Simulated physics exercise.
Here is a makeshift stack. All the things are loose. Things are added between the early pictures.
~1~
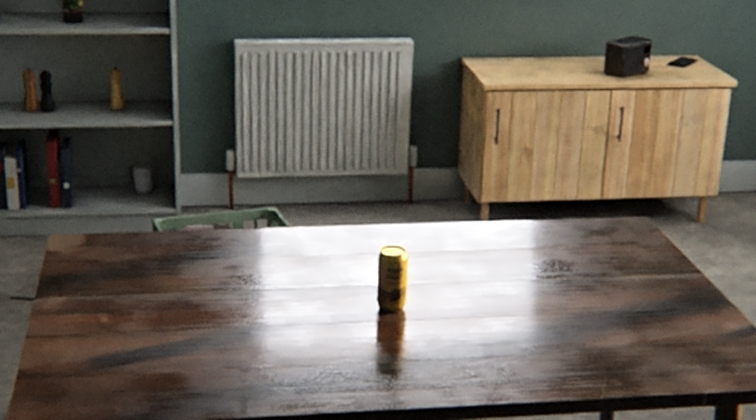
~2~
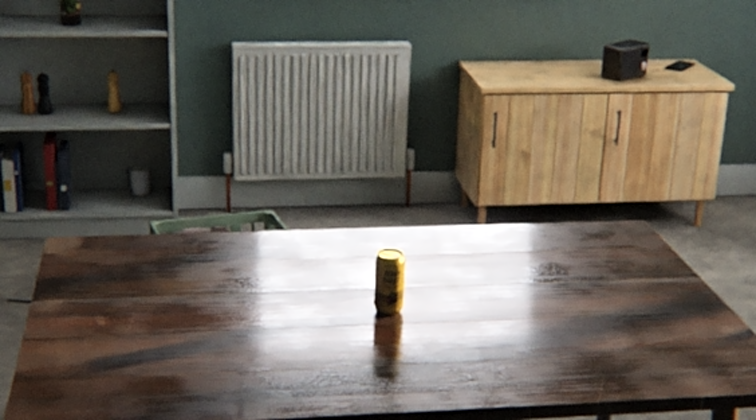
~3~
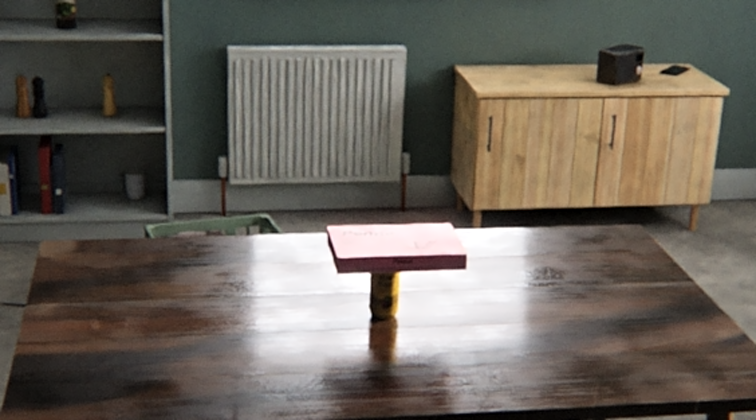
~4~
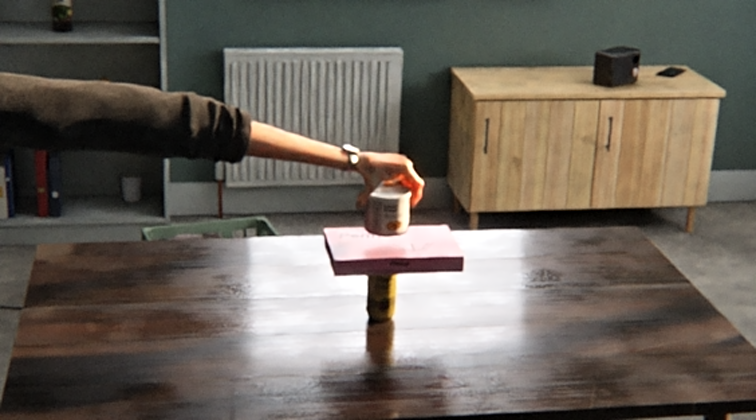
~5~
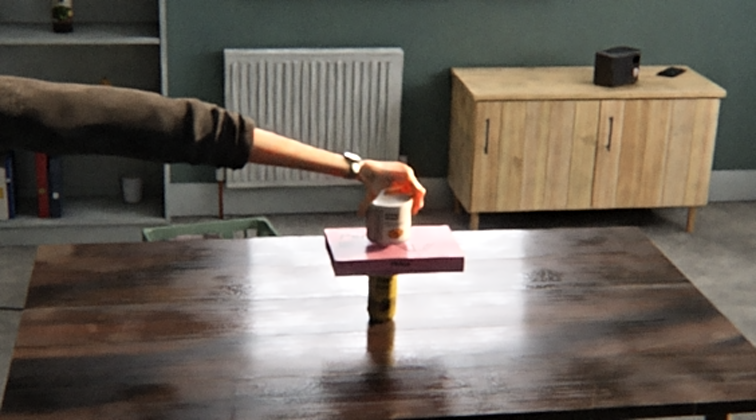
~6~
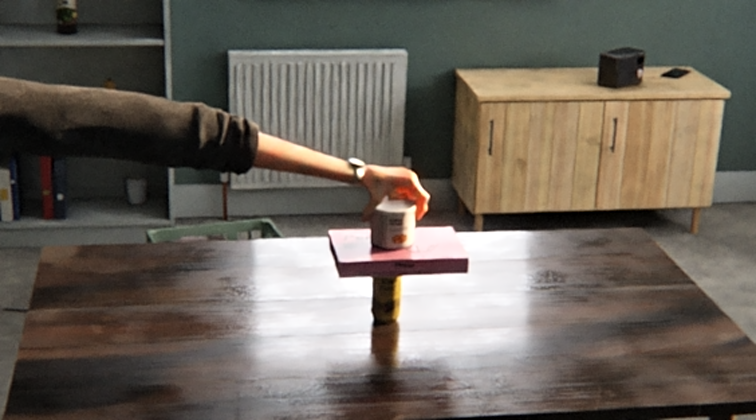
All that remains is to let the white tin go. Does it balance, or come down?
Outcome: The stack keeps its balance.
Then, 0.20 s after the last picture, nothing has stirred.
Then, 0.50 s after the last picture, white tin resting near (392, 223).
At rest, all 3 in place. Seen from the same camera at the end, white tin near (392, 223). The stack holds.
